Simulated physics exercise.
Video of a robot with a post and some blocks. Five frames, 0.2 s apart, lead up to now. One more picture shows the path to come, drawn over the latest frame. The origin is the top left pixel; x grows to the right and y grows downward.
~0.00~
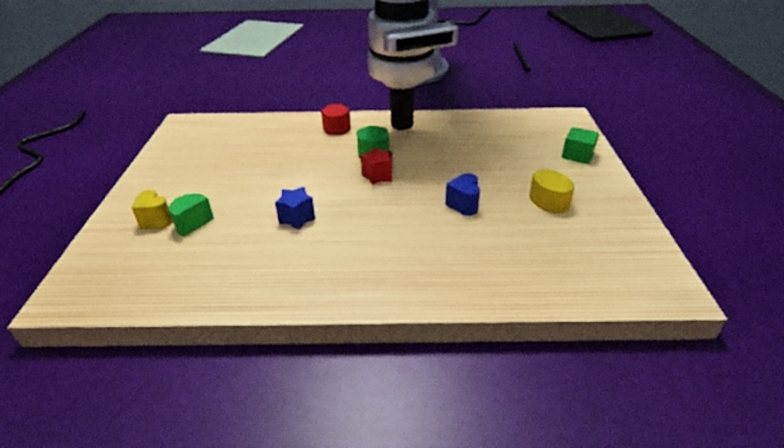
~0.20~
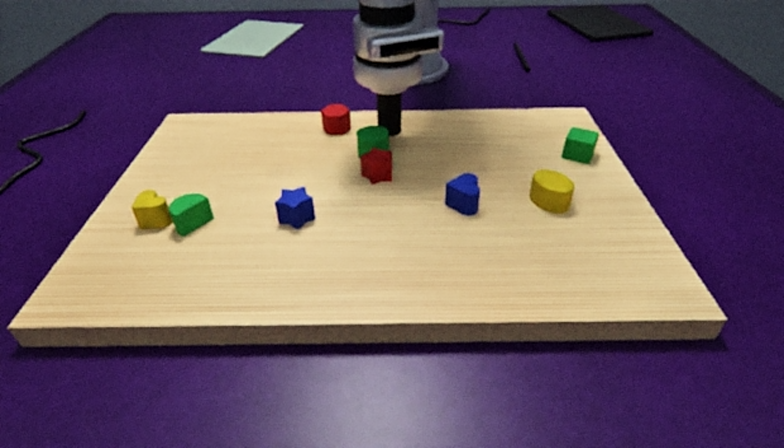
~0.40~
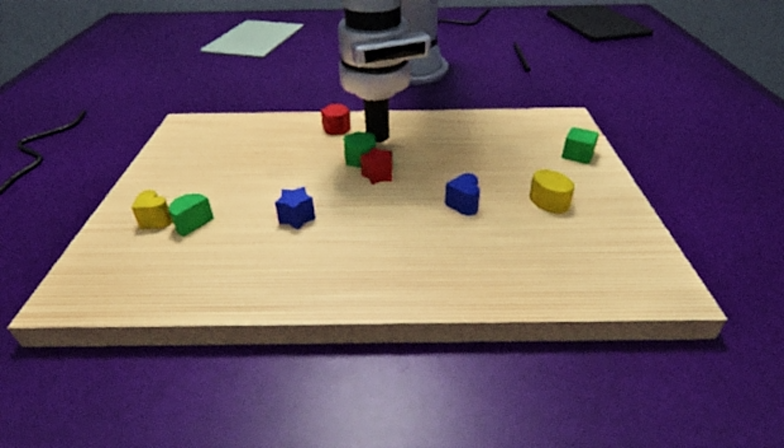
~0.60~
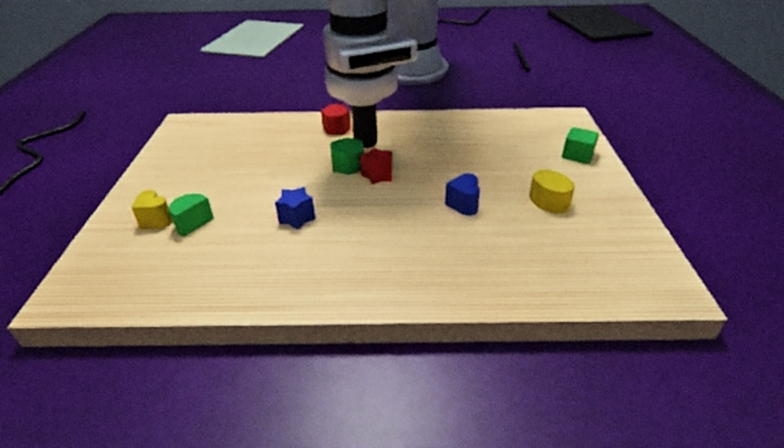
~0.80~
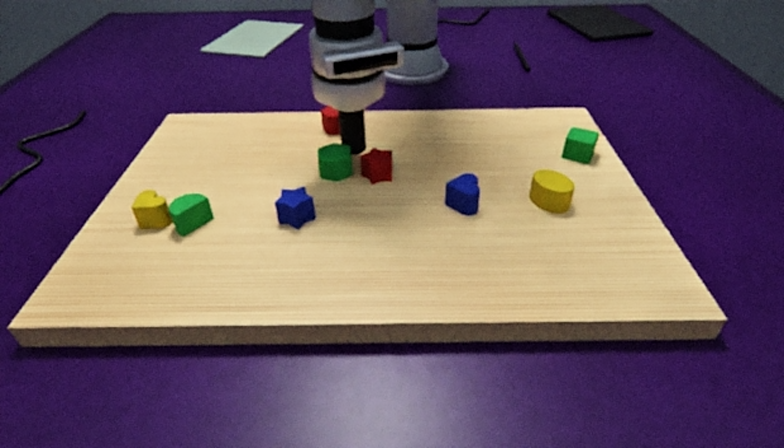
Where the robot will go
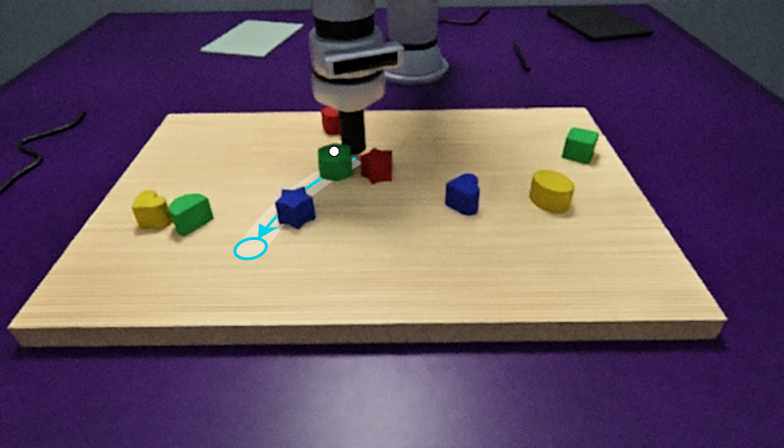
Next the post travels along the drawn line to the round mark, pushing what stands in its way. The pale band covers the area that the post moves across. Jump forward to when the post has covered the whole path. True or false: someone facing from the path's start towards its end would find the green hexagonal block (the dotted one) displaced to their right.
Answer: True.
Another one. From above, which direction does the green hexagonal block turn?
Looking down, it rotates clockwise.
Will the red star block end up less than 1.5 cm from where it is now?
Answer: Yes.
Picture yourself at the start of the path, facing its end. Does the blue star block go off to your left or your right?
The shift is leftward.
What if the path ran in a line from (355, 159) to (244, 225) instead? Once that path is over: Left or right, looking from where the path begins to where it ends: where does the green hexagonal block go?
The green hexagonal block is shifted sideways to the right, facing along the path from start to end.
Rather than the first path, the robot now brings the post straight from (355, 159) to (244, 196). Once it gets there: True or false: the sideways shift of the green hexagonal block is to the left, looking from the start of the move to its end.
It is true.
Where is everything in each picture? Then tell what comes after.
The first picture shows post's lower end at (402, 125); blue star block at (293, 196); green hexagonal block at (372, 133); red star block at (378, 155).
The second picture shows post at (390, 131); blocks still.
The third picture shows post at (378, 137); green hexagonal block at (359, 139).
The fourth picture shows post at (366, 143); green hexagonal block at (347, 145).
The fifth picture shows post at (354, 149); blue star block at (293, 196); green hexagonal block at (334, 151); red star block at (378, 155).
Drawn move, from (355, 159) through (299, 195) to (251, 248); the dot is on the green hexagonal block.
On the path given first. One third of the way, post at (315, 171); green hexagonal block at (289, 174).
Two thirds of the way, post at (279, 200); blue star block at (290, 206), turned 40° anticlockwise; green hexagonal block at (243, 198), turned 60° clockwise.
At the end, post at (248, 237); blue star block at (289, 218), turned 95° anticlockwise; green hexagonal block at (222, 208), turned 110° clockwise; red star block still.
